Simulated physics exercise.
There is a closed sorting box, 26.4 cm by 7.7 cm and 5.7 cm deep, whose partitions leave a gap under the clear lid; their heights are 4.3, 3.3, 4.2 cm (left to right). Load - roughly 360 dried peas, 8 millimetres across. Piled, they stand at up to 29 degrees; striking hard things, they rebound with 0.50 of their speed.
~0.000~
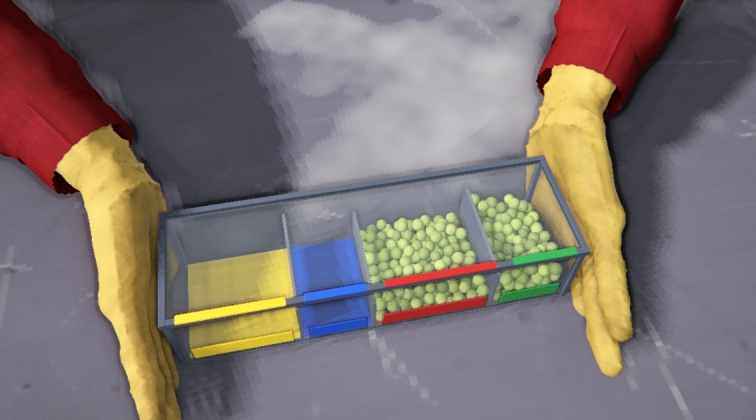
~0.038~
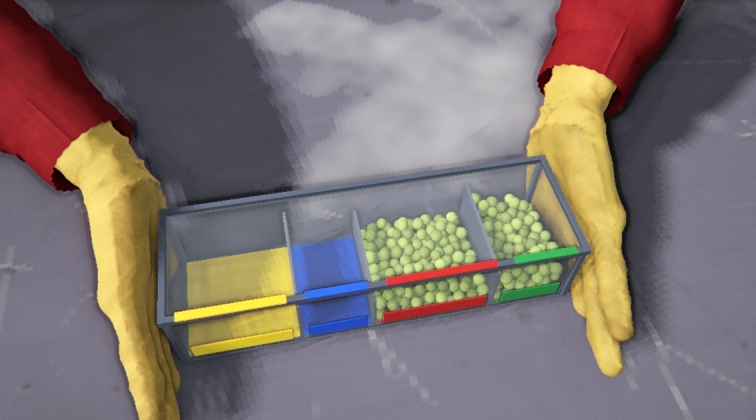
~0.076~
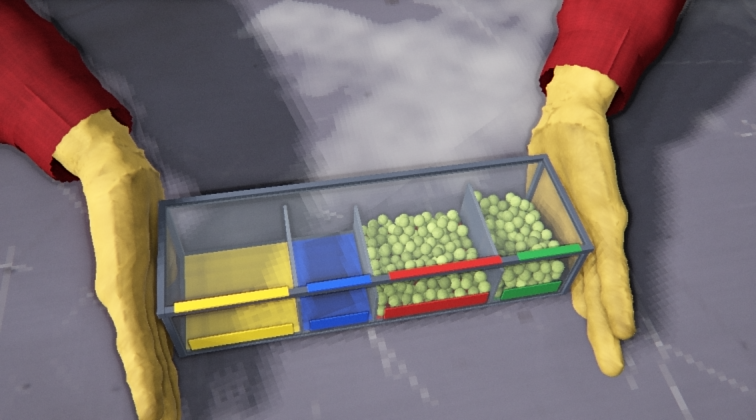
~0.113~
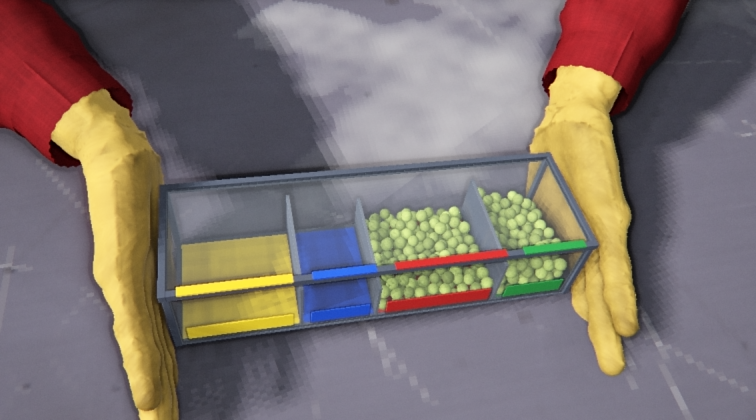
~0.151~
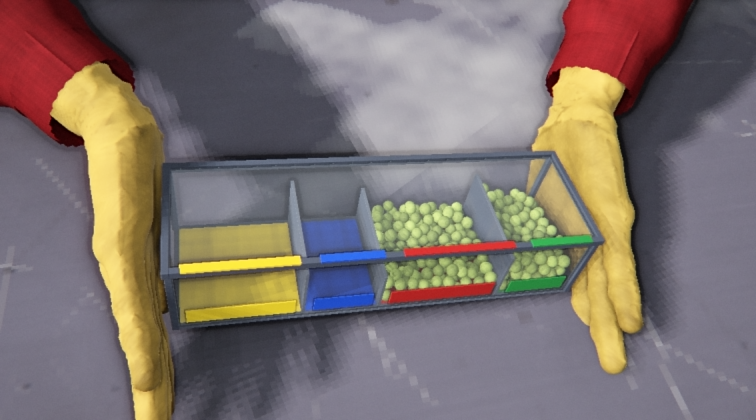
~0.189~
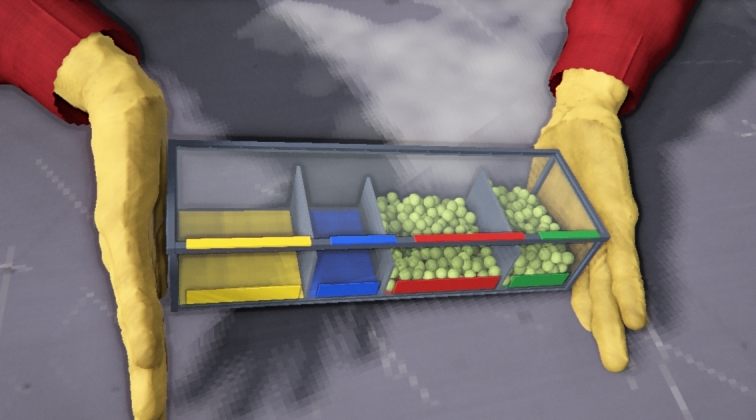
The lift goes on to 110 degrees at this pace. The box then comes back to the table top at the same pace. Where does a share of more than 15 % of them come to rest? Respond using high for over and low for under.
Red high, blue low, green high, yellow low.
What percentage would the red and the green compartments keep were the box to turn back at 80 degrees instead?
Result - red 45 %, green 55 %.
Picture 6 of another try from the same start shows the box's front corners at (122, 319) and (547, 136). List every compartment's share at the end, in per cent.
That leaves red with 10 percent, blue with 25, green with 40 and yellow with 25 percent.
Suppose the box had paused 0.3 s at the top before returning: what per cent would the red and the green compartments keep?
Red keeps 40% and green keeps 60%.
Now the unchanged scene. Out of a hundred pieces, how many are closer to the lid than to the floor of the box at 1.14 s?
Close to 50 in a hundred.
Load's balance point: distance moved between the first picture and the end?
The balance point ends up some 2.0 centimetres from where it began.
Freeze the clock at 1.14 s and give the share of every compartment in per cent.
Per cent by colour: Red 45; blue 0; green 55; yellow 0.
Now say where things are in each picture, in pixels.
In the first frame, box tilt 0 degrees, front corners at (166, 322) and (582, 249); red 55 %, green 45 %.
In the second frame, box tilt 1 degrees, front corners at (166, 319) and (583, 249).
In the third frame, box tilt 3 degrees, front corners at (165, 309) and (586, 246).
In the fourth frame, box tilt 6 degrees, front corners at (166, 293) and (590, 243), lowest corner right back.
In the fifth frame, box tilt 10 degrees, front corners at (169, 270) and (596, 239), lowest corner right back.
In the sixth frame, box tilt 14 degrees, front corners at (175, 245) and (602, 235), lowest corner right back; red 55 %, green 45 %. The box's pace is about 105 degrees a second.
After 1.14 s, tilt 110 degrees; red 45 %, green 55 %.
After 1.77 s, tilt 50 degrees; red 40 %, green 60 %.
After 2.45 s, tilt 0 degrees; red 40 %, green 60 %.
At rest (2.9 s), red 40 %, blue 0 %, green 60 %, yellow 0 %.
